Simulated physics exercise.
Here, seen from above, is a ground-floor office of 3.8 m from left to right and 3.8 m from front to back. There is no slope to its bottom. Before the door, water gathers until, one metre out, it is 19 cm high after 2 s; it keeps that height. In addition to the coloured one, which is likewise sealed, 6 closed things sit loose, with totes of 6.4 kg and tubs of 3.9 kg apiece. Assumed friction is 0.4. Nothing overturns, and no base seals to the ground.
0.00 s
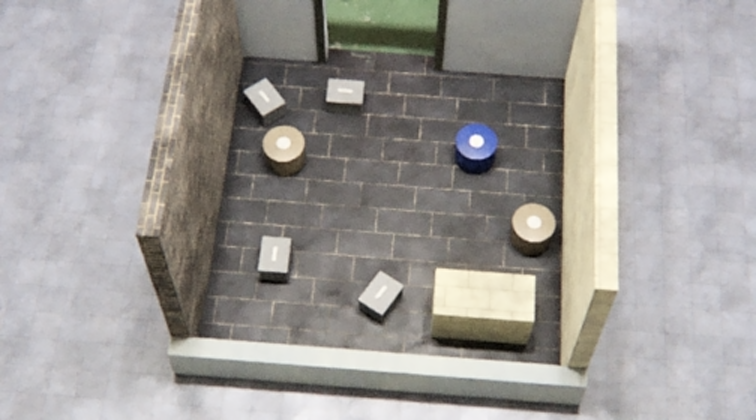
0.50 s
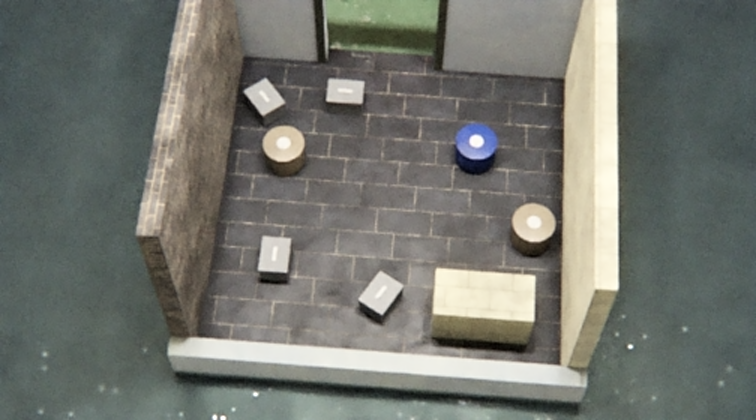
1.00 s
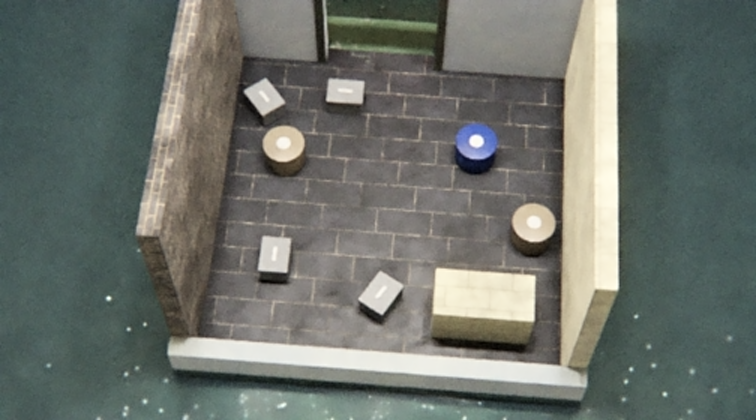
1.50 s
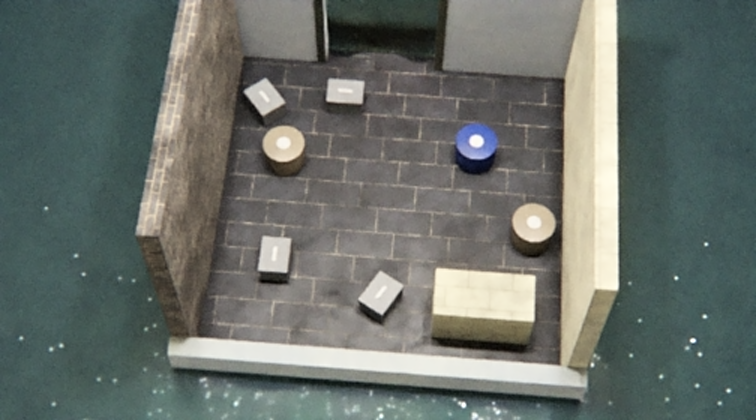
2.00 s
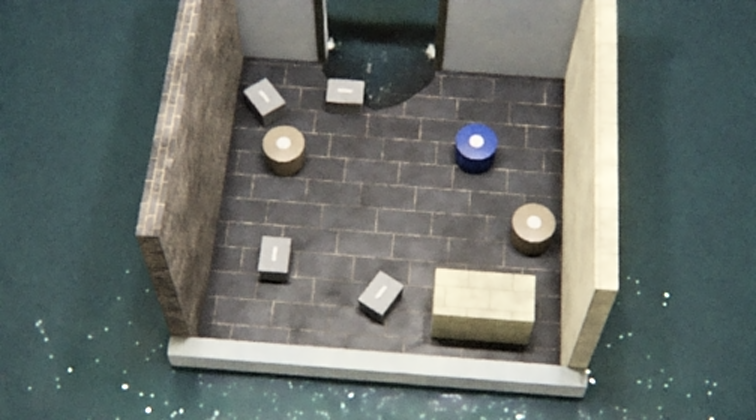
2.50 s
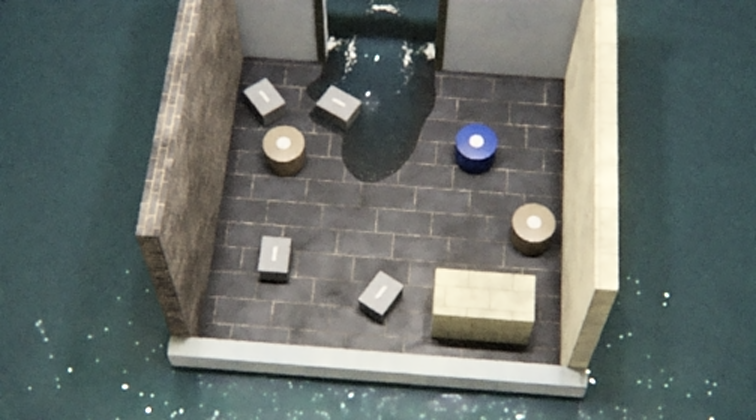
A small office with a dark tiled floor, seen from above, holds gray totes, brown tubs and a blue tub. Dark water covers the ground outside, then spills through the doorway and spreads across the nearby floor. One gray tote beside the opening shifts slightly; everything else stays still.
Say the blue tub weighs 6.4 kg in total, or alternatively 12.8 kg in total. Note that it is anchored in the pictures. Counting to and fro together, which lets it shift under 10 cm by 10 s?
The one that works is only the second, 12.8 kg.
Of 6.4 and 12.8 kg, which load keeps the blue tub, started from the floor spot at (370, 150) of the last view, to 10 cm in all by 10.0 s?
No load works.
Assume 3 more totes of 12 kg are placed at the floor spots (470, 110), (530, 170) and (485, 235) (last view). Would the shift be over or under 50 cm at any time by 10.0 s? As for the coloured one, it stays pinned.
In that order: Under, less, under.
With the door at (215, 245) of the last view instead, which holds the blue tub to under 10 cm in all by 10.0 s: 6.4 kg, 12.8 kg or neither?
Moved there, neither choice works.
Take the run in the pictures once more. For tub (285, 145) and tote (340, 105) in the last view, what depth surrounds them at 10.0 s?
I'd put it at 12 cm and 12 cm respectively.
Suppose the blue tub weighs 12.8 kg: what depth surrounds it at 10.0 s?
Depth: Approx. 6 cm.
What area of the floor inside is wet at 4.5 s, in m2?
That flooded area is roughly 10.5 m2.
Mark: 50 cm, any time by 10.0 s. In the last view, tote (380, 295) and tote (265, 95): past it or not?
First above the mark, second within the mark.
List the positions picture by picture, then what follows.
The blue tub at (477, 142), on the bottom; 0.0 m2 under water; 0 of 7 have shifted, in the first frame.
The blue tub at (477, 142) rests on the ground; 0.0 m2 under water; 0 of 7 have shifted, in the second frame.
The blue tub at (477, 142), on the bottom; 0.0 m2 under water; 0 of 7 have shifted, in the third frame.
The blue tub at (477, 142), on the bottom; 0.0 m2 under water; 0 of 7 have shifted, in the fourth frame.
The blue tub at (477, 142), on the bottom; 0.5 m2 under water; 0 of 7 have shifted, in the fifth frame.
The blue tub at (477, 142), on the bottom; water covers 1.4 m2; 1 of 7 have shifted, in the sixth frame.
After 3.5 s the blue tub would be 5 cm from its start with 6.4 kg and 0 cm from its start with 12.8 kg; 3 cm of water round it then.
After 4.5 s the blue tub would be 47 cm from its start with 6.4 kg and 0 cm from its start with 12.8 kg; 4 cm of water round it then.
After 7.0 s the blue tub would be 53 cm from its start with 6.4 kg and 0 cm from its start with 12.8 kg; 5 cm of water round it then.
After 10.0 s the blue tub would be 89 cm from its start with 6.4 kg and 0 cm from its start with 12.8 kg; 6 cm of water round it then.
